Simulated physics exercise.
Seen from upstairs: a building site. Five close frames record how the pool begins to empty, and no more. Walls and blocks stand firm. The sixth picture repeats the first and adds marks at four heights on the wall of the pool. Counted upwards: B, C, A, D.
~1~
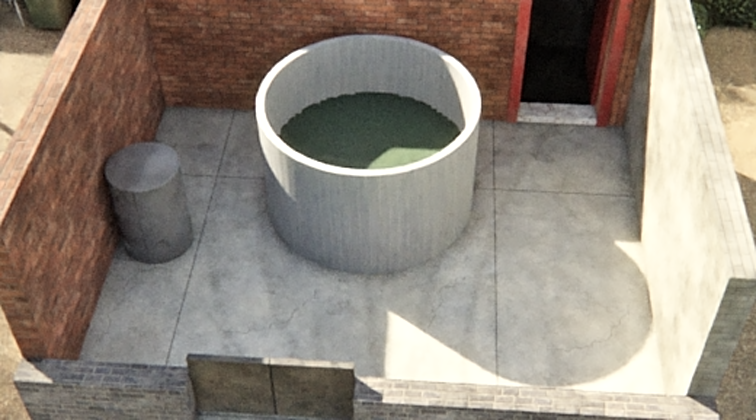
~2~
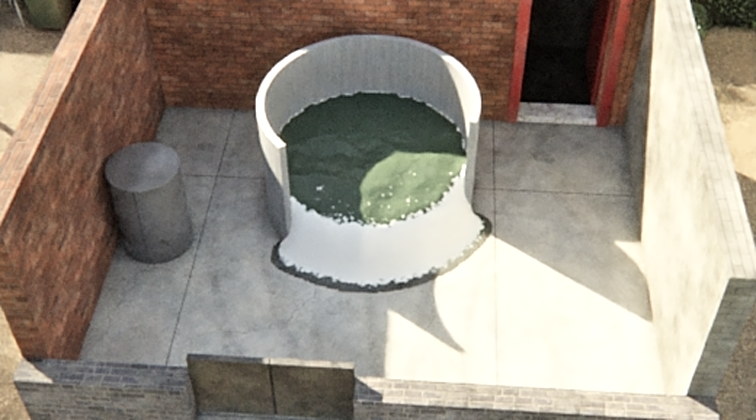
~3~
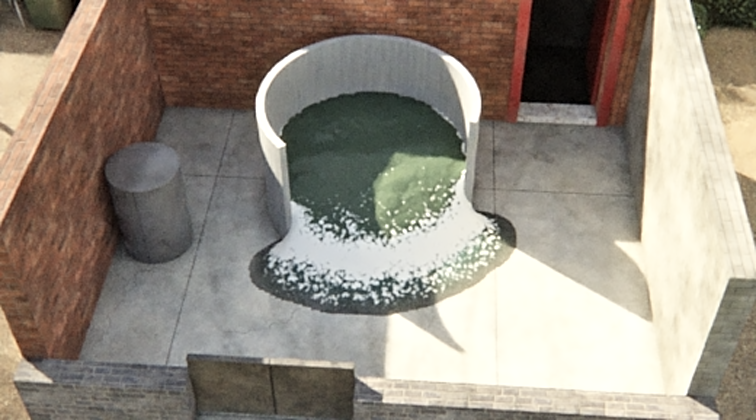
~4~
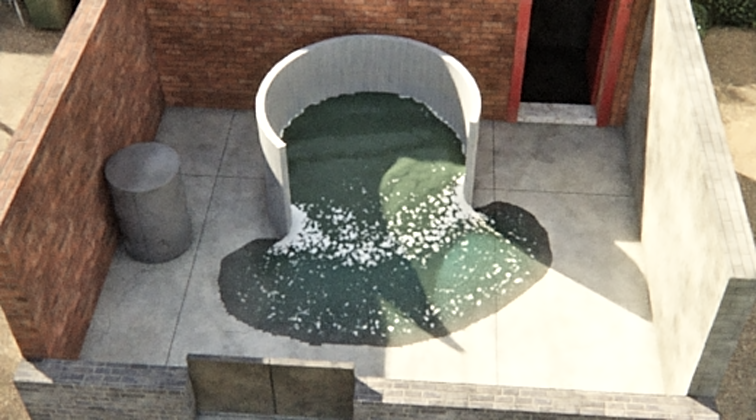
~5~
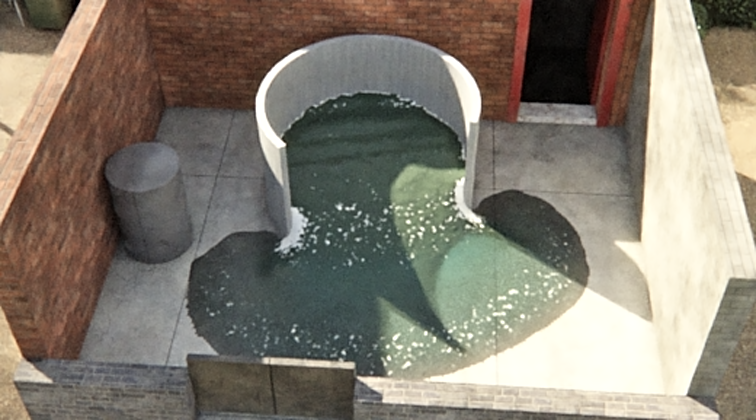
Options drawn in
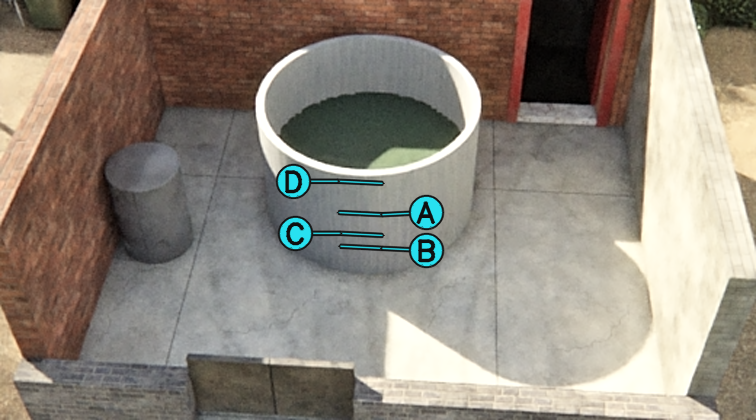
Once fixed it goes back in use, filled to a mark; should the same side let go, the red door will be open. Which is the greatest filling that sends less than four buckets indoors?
Take B.
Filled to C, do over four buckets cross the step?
Yes.
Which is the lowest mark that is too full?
That is mark C.
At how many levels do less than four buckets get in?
One of the four.
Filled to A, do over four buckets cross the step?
Yes, that goes wrong.
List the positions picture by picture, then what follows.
The first picture shows water in the pool at rest, its middle at (369, 153); foot of the red doorway at (556, 123); shut gate at (272, 368).
The second picture shows front seen at (481, 220), 4 % of the ground wet.
The third picture shows front seen at (498, 221), 8 % of the ground wet.
The fourth picture shows front seen at (541, 245), 17 % of the ground wet.
The fifth picture shows front seen at (569, 233), 29 % of the ground wet.
On the marked copy, A at (360, 213); B at (361, 247); C at (361, 234); D at (359, 182); from the bottom up B, C, A, D.
With A, dozens of bucketfuls pour in.
With B, a bucket or two gets in.
With C, about 10 bucketfuls get in.
With D, dozens of bucketfuls pour in.
